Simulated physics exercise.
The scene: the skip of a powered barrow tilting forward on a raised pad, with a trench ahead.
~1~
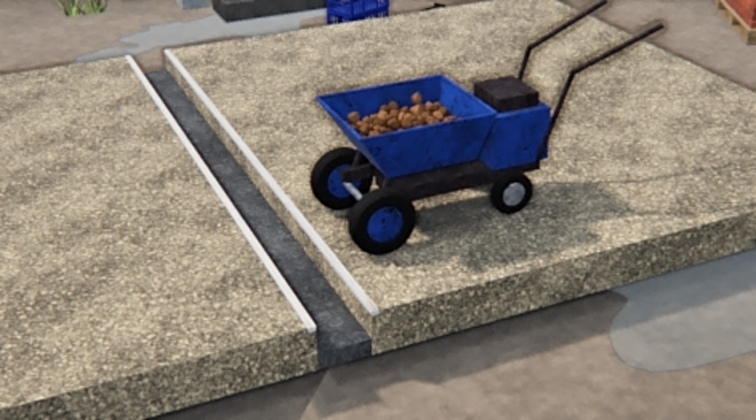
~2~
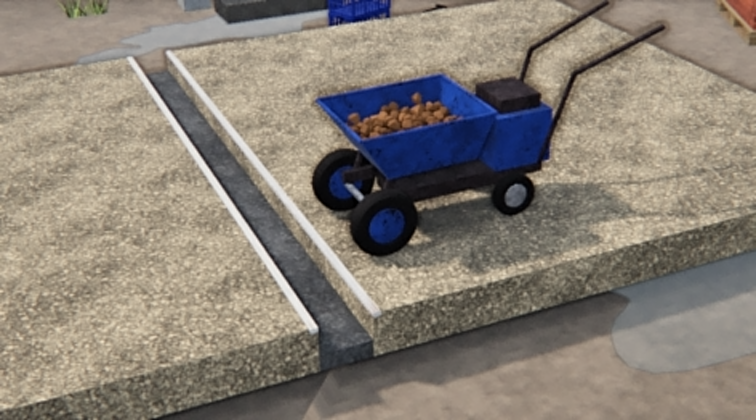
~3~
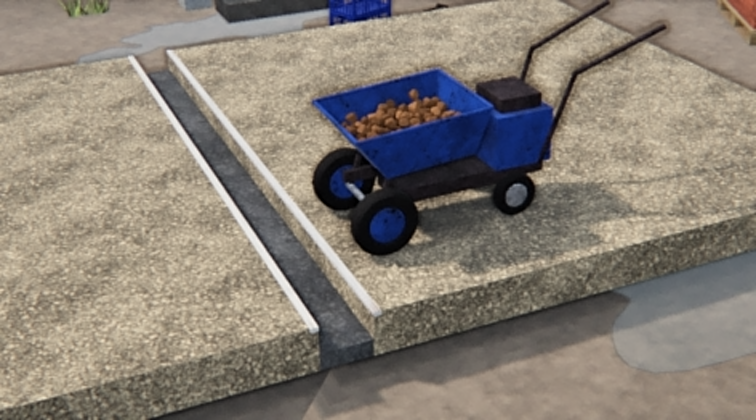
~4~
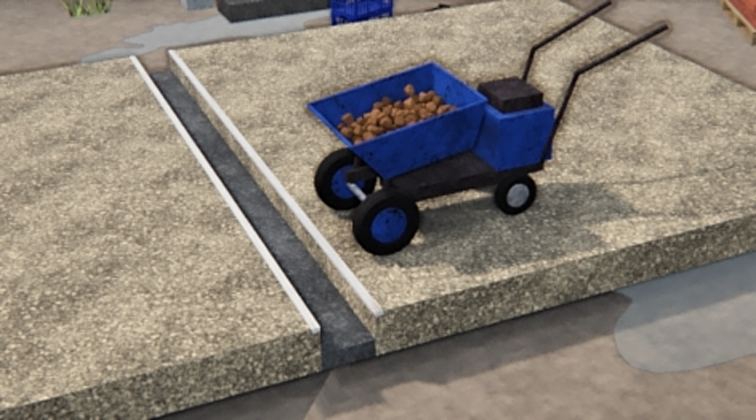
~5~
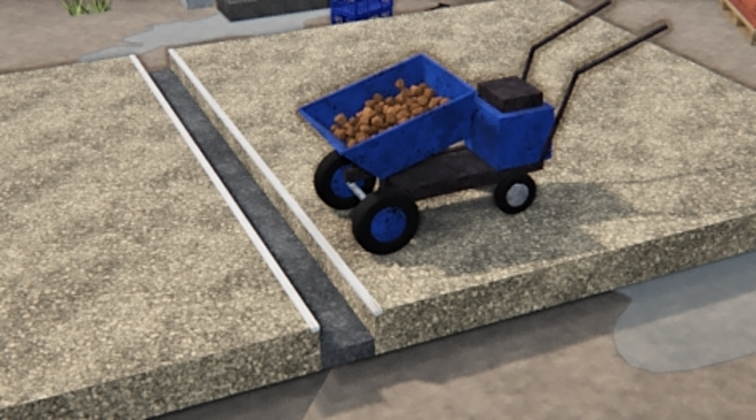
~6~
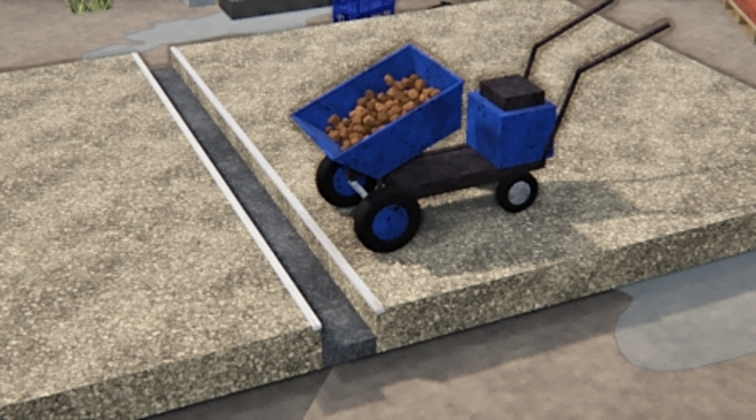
A blue powered barrow with black wheels and dark handles stands on a raised, gravelly tan pad outdoors, seen from above at an angle. Brown clods fill its skip, which faces left toward a dark grey trench edged with two pale strips, with a blue crate behind. The skip tilts forward, barely at first and then clearly, its rear rising off the chassis, while the wheels and view stay almost still.
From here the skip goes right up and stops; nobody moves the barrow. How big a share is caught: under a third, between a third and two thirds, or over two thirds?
The trench ends with less than a third of it.
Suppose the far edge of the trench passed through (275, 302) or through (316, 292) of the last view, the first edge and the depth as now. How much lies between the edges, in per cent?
Near 70 % and 0 %.
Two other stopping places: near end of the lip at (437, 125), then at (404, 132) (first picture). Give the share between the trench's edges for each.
About 70 and 100 per cent.
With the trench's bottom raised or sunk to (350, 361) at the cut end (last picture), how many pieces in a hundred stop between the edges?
About 20 per cent.
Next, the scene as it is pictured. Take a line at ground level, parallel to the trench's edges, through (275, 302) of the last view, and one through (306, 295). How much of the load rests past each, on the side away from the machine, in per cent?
Near 50 % and 80 %.
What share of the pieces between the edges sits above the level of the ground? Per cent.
Close to 10 per cent.
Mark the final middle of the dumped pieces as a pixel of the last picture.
Around (243, 249).
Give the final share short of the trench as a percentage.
Close to 0 per cent.
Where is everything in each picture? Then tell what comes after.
In the first frame, lip of the skip near (362, 140), level; top of the load near (405, 125), clay clods; first edge of the trench near (353, 283); far edge near (292, 298), the trench over half as wide as the skip, and about half as deep as wide.
In the second frame, lip of the skip near (362, 142), tipped barely; top of the load near (415, 127).
In the third frame, lip of the skip near (358, 144), tipped barely; top of the load near (412, 124).
In the fourth frame, lip of the skip near (352, 148), tipped a little; top of the load near (425, 114).
In the fifth frame, lip of the skip near (342, 153), tipped clearly; top of the load near (416, 109).
In the sixth frame, lip of the skip near (334, 160), tipped clearly; top of the load near (420, 103); first edge of the trench near (358, 281); far edge near (297, 296).
Shortly afterwards, skip tipped steeply; the whole lot in the skip.
Next, skip tipped right over; the bulk in the skip; only a few in or heaped over the trench; near a quarter beyond it; only a few falling.
Some moments later, skip tipped right over; near a quarter in the skip; a little in or heaped over the trench; the bulk beyond it.
In the end, skip tipped right over; only a few in the skip; near a quarter in or heaped over the trench; the bulk beyond it.
